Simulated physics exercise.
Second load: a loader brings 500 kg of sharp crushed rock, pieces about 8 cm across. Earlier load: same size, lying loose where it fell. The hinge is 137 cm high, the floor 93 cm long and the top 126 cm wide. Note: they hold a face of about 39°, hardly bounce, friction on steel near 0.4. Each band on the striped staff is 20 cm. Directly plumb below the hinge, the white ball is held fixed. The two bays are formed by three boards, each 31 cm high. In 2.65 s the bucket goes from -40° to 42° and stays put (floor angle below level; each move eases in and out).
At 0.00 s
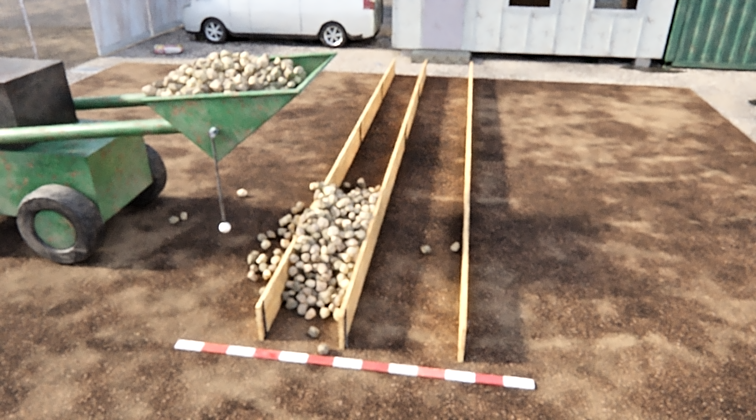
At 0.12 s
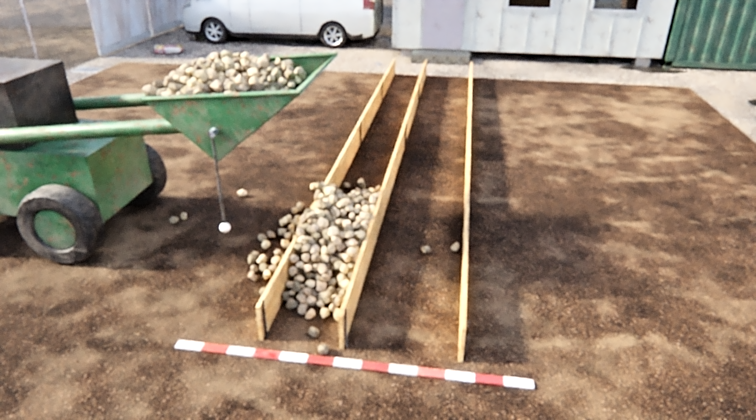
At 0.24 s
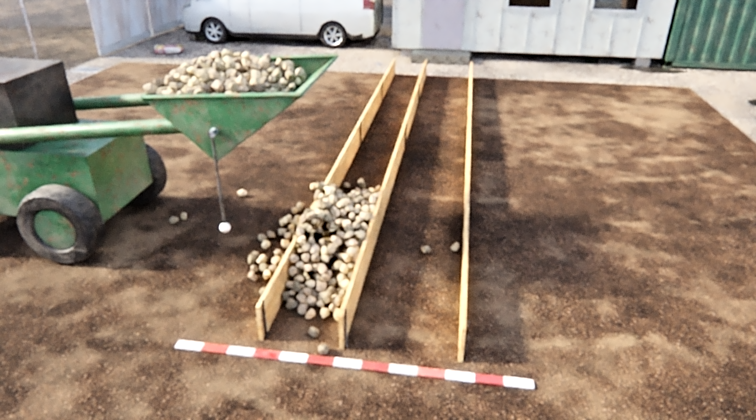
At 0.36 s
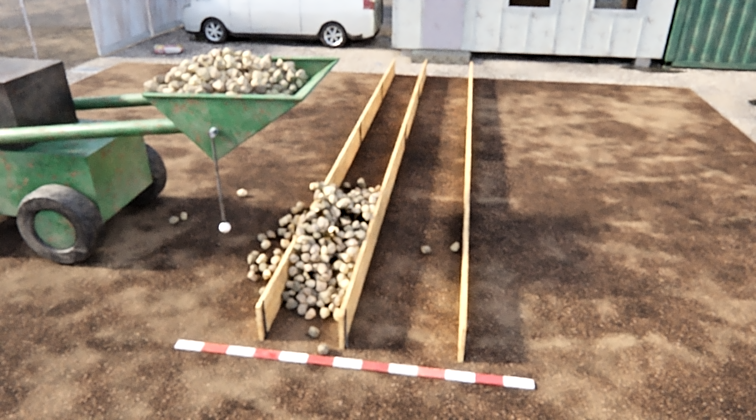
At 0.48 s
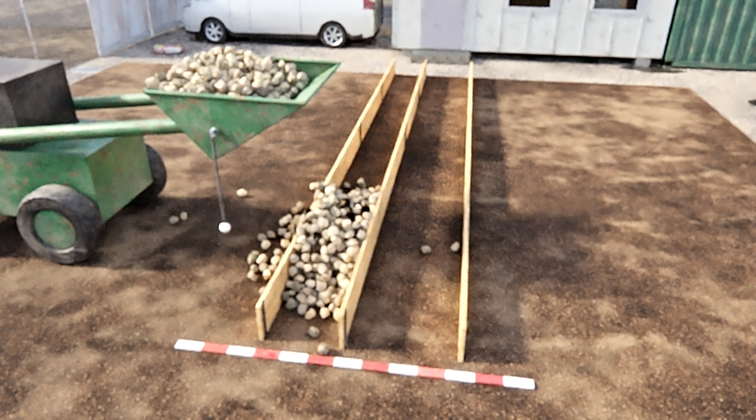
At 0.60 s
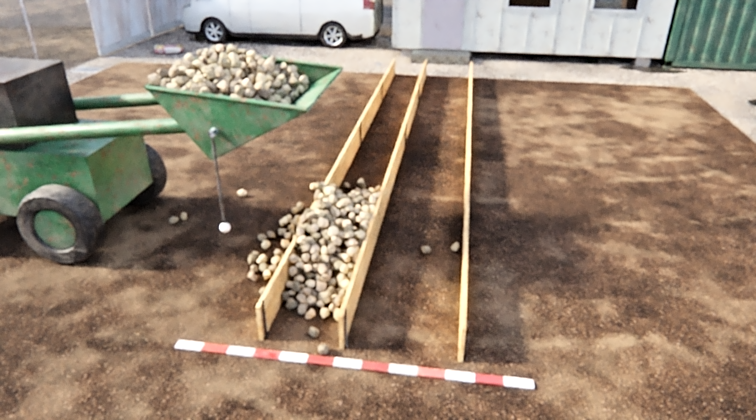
A green loader bucket full of stones tilts slightly beside a pile between wooden boards.
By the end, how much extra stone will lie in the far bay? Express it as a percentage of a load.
23 %.
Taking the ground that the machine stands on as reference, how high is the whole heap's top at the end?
About 62 cm up from the ground the machine stands on.
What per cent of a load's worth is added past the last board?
0 %.
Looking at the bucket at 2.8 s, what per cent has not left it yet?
Roughly 10 parts in a hundred of the load.
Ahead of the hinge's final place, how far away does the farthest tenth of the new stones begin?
It comes to around 150 centimetres.
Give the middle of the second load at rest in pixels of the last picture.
Their middle rests near (342, 234).
After 2.0 s the floor is at 29°; in per cent of one load, 96 in the bucket, 8 short of the bays, 96 in the near bay; the foremost stones are at (387, 229).
After 2.8 s the floor is at 42°; in per cent of one load, 12 in the bucket, 13 short of the bays, 164 in the near bay, 12 in the far bay; the foremost stones are at (437, 268).
After 3.1 s the floor is at 42°; in per cent of one load, 0 in the bucket, 18 short of the bays, 162 in the near bay, 20 in the far bay; the foremost stones are at (456, 261).
After 5.9 s the floor is at 42°; in per cent of one load, 0 in the bucket, 24 short of the bays, 153 in the near bay, 23 in the far bay; the foremost stones are at (458, 258). Net gain in the far bay, 23.
